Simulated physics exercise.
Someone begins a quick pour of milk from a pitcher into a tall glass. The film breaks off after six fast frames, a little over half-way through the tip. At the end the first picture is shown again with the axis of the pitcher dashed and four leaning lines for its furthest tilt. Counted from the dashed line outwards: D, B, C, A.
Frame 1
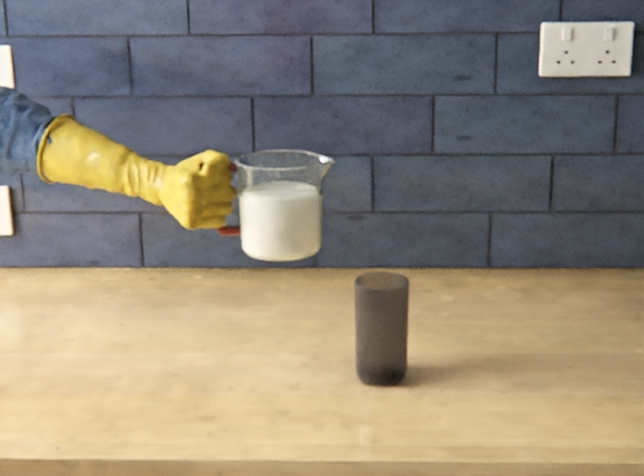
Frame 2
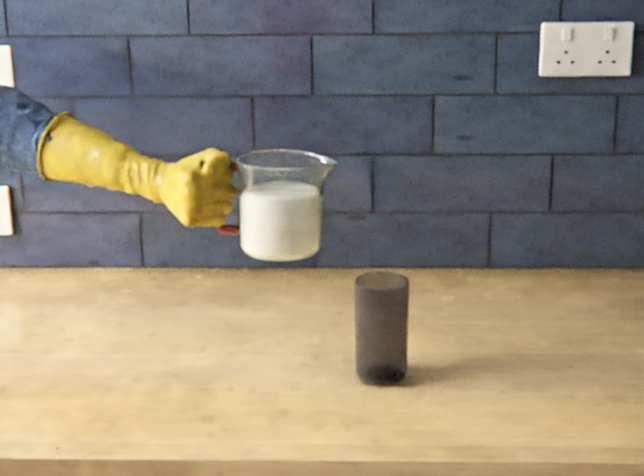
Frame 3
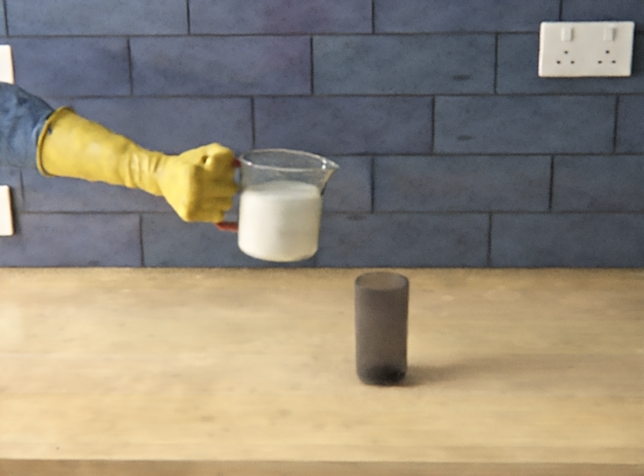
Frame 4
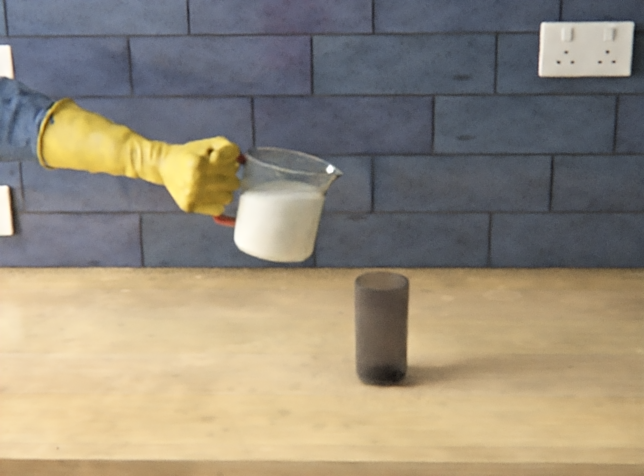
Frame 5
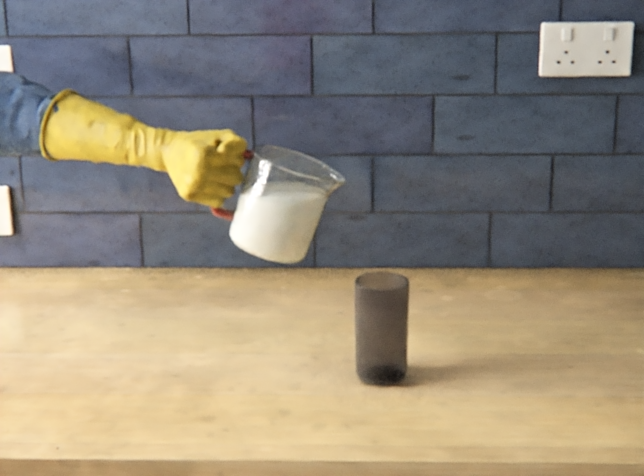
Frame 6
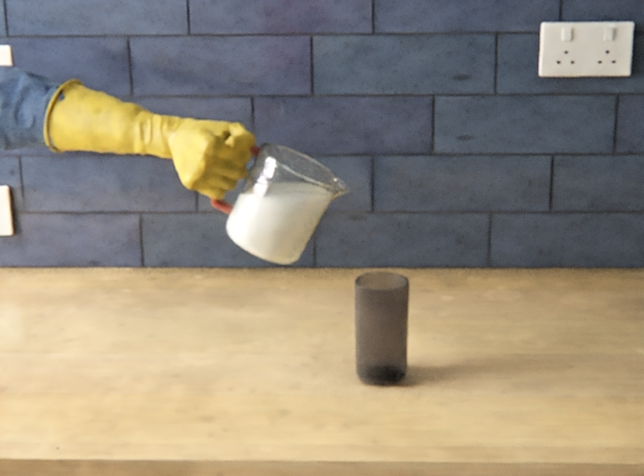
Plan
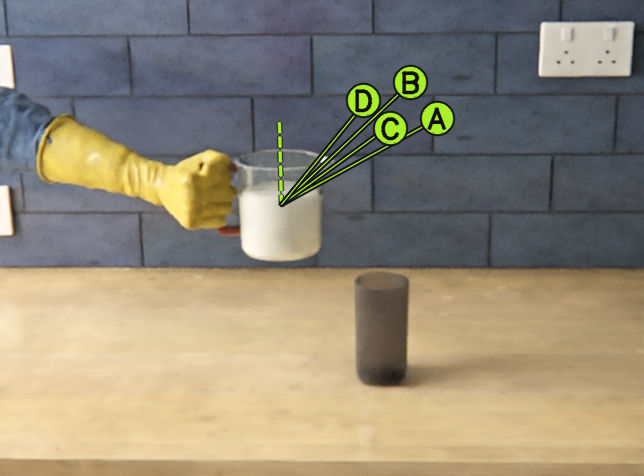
On a wooden counter, a yellow-gloved hand tilts a pitcher of milk rightward above a dark glass.
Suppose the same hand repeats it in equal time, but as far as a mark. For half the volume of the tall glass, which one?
The answer is mark A.
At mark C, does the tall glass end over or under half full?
Under half.
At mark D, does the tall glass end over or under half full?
Under.
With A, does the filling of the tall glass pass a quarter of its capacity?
Yes.
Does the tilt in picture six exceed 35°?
No, it does not.
On the marked copy, A at (422, 126); B at (398, 94); C at (374, 136); D at (354, 115).
For mark A, the tall glass ends with about 50 % of what it can hold.
For mark B, the tall glass ends with about 16 % of what it can hold.
For mark C, the tall glass ends with about 31 % of what it can hold.
For mark D, the tall glass ends with about 6 % of what it can hold.
